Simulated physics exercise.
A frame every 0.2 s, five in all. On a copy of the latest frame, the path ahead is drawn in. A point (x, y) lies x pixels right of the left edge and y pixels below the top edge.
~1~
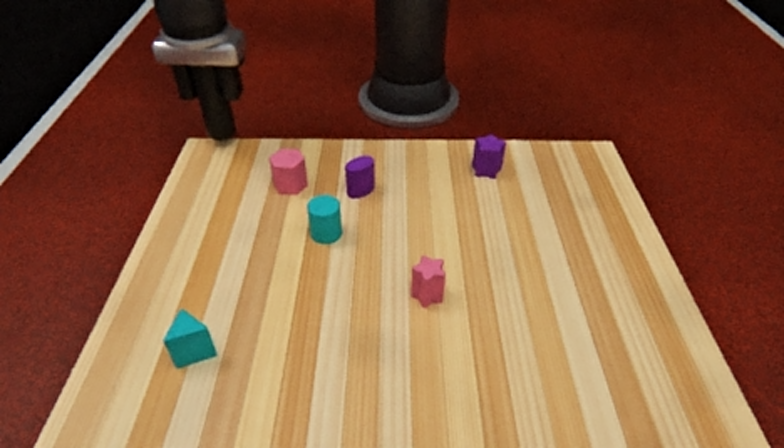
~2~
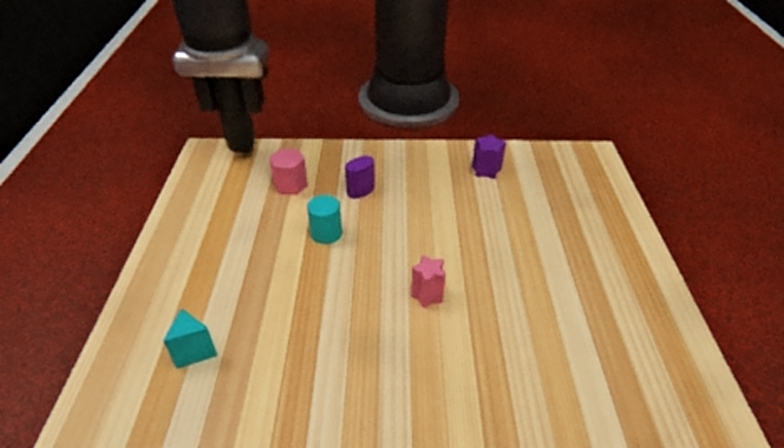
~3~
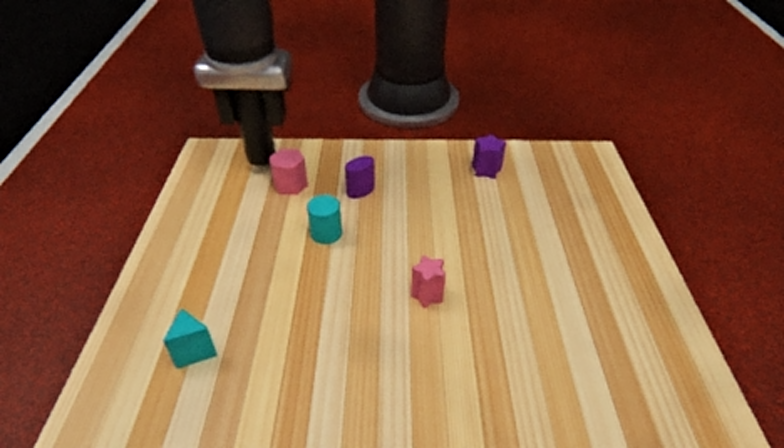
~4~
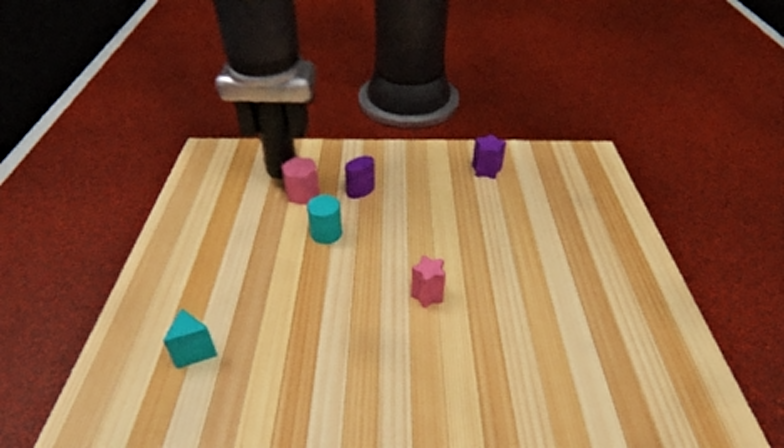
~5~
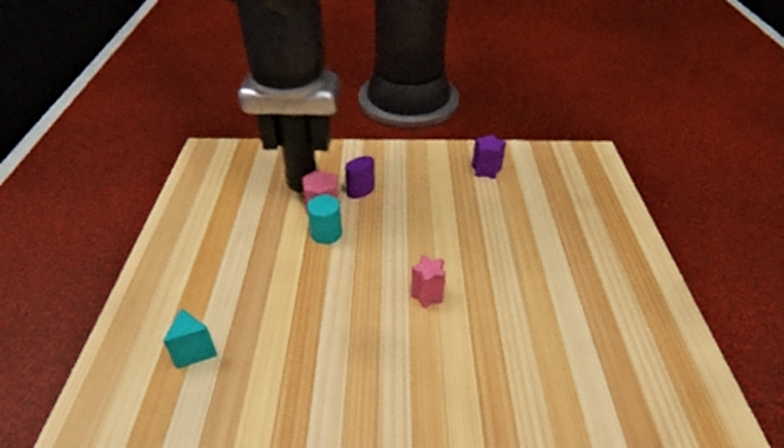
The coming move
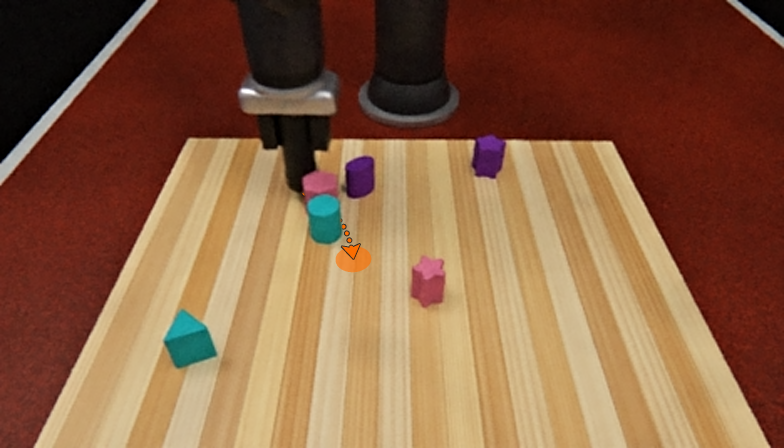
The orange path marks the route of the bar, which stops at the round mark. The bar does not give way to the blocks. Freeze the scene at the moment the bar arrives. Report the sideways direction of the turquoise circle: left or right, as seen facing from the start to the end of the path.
Taking start-to-end as forward, the block's sideways shift goes to the right.
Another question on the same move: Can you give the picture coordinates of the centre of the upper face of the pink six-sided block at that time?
The middle of the upper face of the pink six-sided block will lie at about (388, 237) in the picture.
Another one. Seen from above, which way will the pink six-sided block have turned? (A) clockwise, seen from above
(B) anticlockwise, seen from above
Option B.
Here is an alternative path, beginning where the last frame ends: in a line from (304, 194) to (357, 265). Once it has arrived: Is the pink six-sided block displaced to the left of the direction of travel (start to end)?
Yes
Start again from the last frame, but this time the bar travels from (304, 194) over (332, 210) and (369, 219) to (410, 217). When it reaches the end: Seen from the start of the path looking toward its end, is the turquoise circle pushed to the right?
Going by the path, yes.
Path on the board, from (304, 194) by way of (329, 210) and (346, 232) to (353, 259).
The first path, step by step. One third of the way, bar at (328, 200); pink six-sided block at (347, 198); turquoise circle at (330, 219).
Two thirds of the way, bar at (346, 222); pink six-sided block at (370, 220), turned 10° anticlockwise; turquoise circle at (332, 228).
At the end, bar at (353, 249); pink six-sided block at (388, 237), turned 45° anticlockwise; turquoise circle at (324, 249); purple oval in place.
